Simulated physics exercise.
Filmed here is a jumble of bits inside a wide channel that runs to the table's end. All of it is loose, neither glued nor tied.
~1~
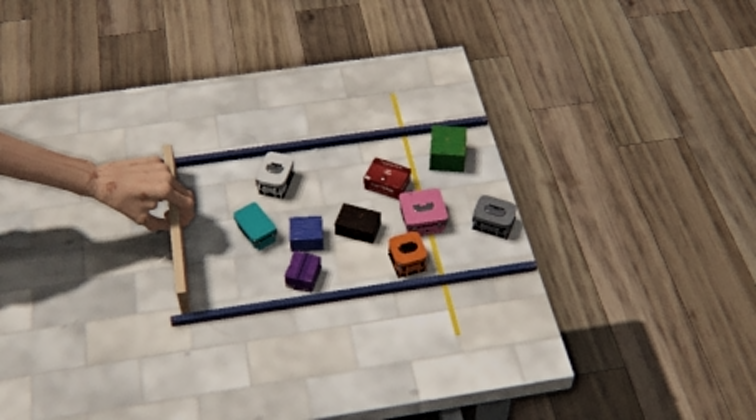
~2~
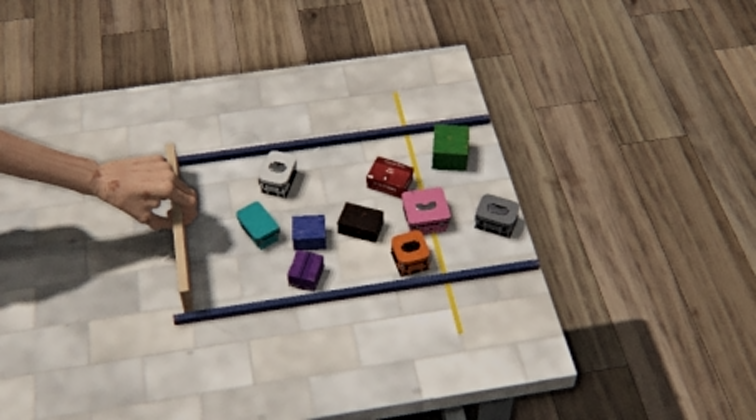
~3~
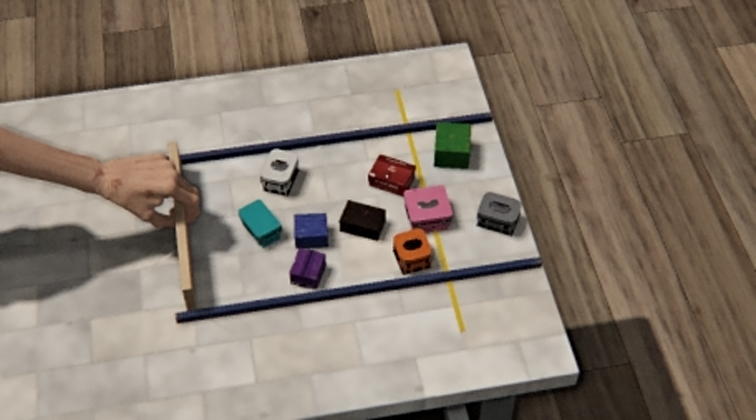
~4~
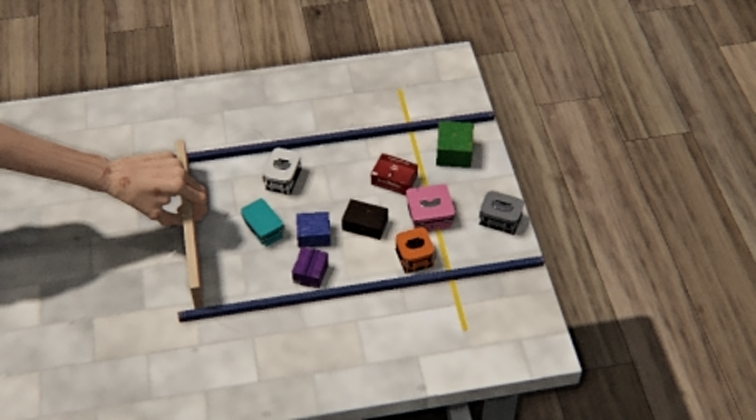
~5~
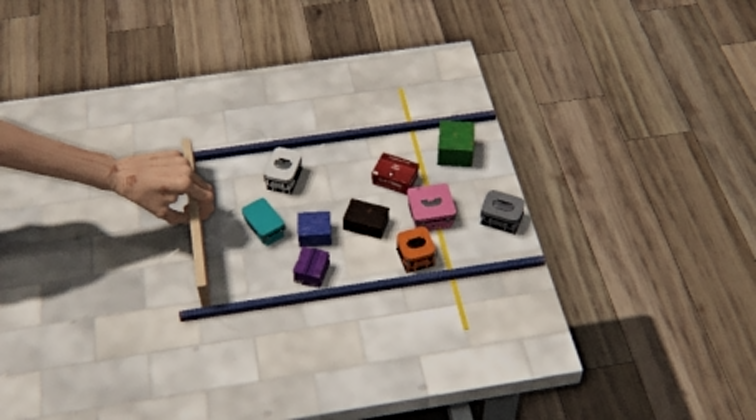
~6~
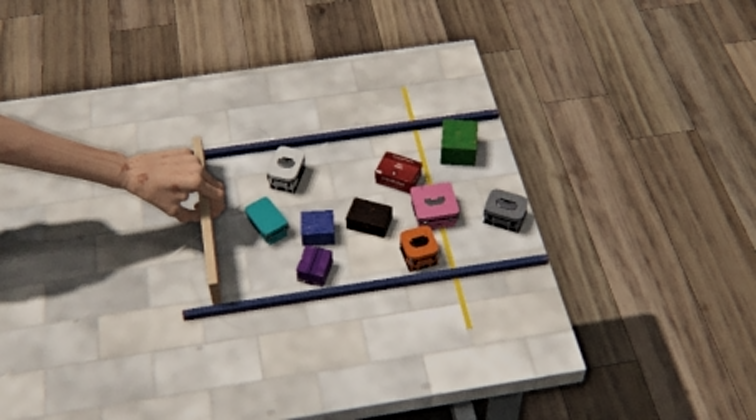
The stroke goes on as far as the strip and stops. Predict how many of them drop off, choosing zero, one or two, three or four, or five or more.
Count off: One, maybe two.
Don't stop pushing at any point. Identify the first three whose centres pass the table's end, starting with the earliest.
The grey case goes first, followed by the pink case and then the black block.
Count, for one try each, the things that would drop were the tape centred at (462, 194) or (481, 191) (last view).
In order, 3 and 4.
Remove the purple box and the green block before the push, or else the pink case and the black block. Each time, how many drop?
Counts - first: 2; second: 0.
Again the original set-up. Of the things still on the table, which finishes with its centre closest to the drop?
The one in question is the black block.
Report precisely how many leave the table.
Count = 2.
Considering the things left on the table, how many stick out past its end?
Tally: 1.
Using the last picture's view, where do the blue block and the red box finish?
First at (480, 204); second at (469, 172).
Soon after, none off yet; grey case at rest near (506, 211); green block at rest near (459, 143); pink case at rest near (434, 207).
After that, none off yet; grey case displaced a little near (526, 211); green block at rest near (459, 143); pink case displaced about its own width near (485, 189).
In the end, the number that fall off is one or two; gone, pink case and grey case.
